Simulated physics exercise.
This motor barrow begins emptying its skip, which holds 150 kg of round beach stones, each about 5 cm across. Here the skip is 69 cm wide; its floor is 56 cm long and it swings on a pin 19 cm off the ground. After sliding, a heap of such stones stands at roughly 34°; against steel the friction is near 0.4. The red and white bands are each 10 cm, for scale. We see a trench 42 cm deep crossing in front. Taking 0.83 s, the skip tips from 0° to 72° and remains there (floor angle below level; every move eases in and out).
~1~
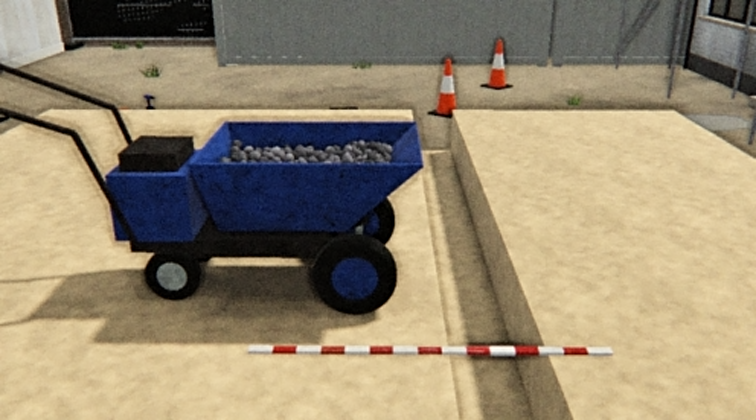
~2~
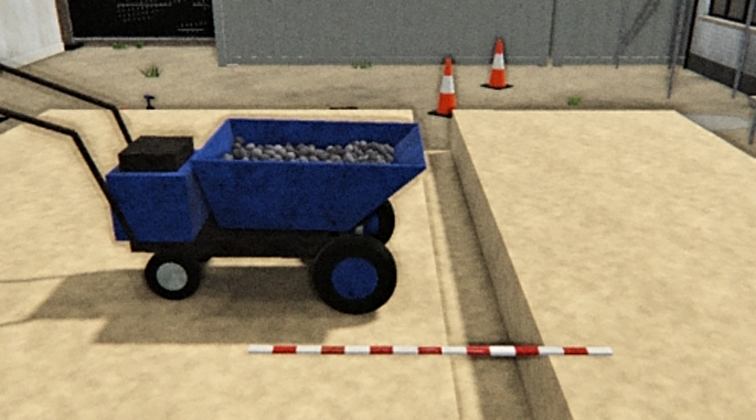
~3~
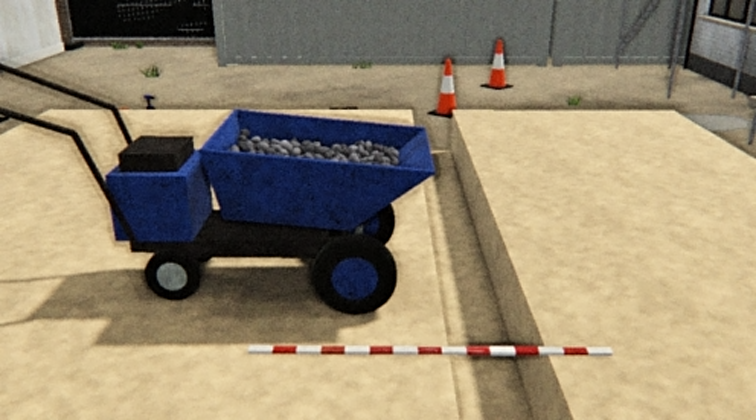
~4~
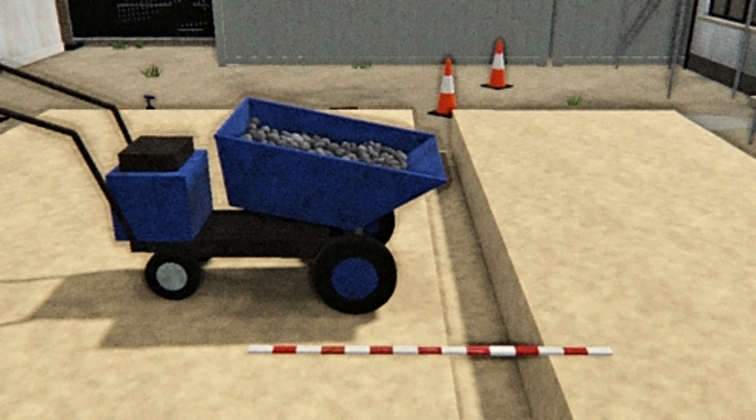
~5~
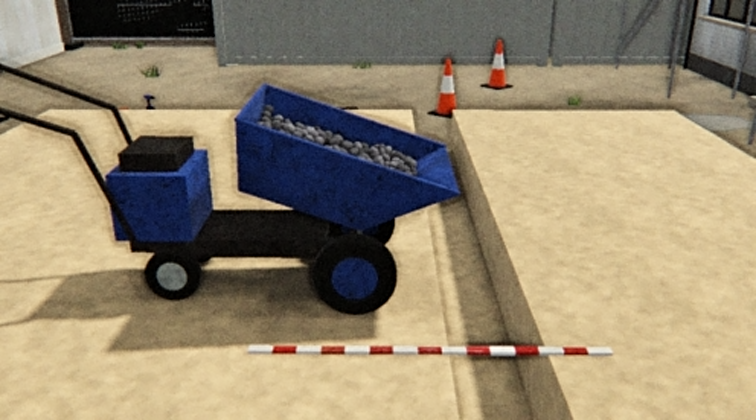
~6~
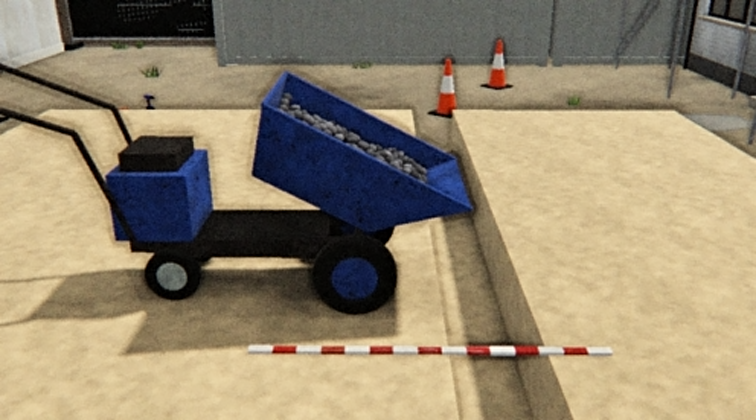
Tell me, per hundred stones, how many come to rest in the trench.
64 per hundred.
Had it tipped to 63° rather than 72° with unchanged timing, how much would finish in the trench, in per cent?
Then close to 50 per cent.
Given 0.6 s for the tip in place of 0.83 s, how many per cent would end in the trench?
60 per cent.
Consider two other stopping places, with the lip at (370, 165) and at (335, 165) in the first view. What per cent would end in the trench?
Result: Close to 100 then close to 80 per cent.
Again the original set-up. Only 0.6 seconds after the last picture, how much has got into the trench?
Something like 25 in a hundred.
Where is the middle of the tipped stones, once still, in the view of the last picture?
(502, 336).
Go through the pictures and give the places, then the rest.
The first picture shows lip at (423, 166), floor tilted 0°, highest stones at (323, 152).
The second picture shows lip at (426, 168), floor tilted 1°, highest stones at (295, 152).
In the third picture, the skip is at 5°, its lip at (434, 173); the top of the load is at (284, 146).
The fourth picture shows lip at (446, 182), floor tilted 11°, highest stones at (266, 136).
The fifth picture shows lip at (459, 194), floor tilted 19°, highest stones at (268, 122).
The sixth picture shows lip at (471, 210), floor tilted 28°, highest stones at (283, 109).
Then, 0.3 s after the last picture the floor is at 61°, 100 % in the skip; the foremost stones are at (476, 246).
Then, 0.6 s after the last picture the floor is at 72°, 63 % in the skip, 27 % in the trench, 11 % past the trench; the foremost stones are at (560, 282).
Then, 0.9 s after the last picture the floor is at 72°, 9 % in the skip, 55 % in the trench, 36 % past the trench; the foremost stones are at (708, 299).
Then, 2.9 s after the last picture the floor is at 72°, 0 % in the skip, 64 % in the trench, 36 % past the trench; the foremost stones are past the picture's edge.
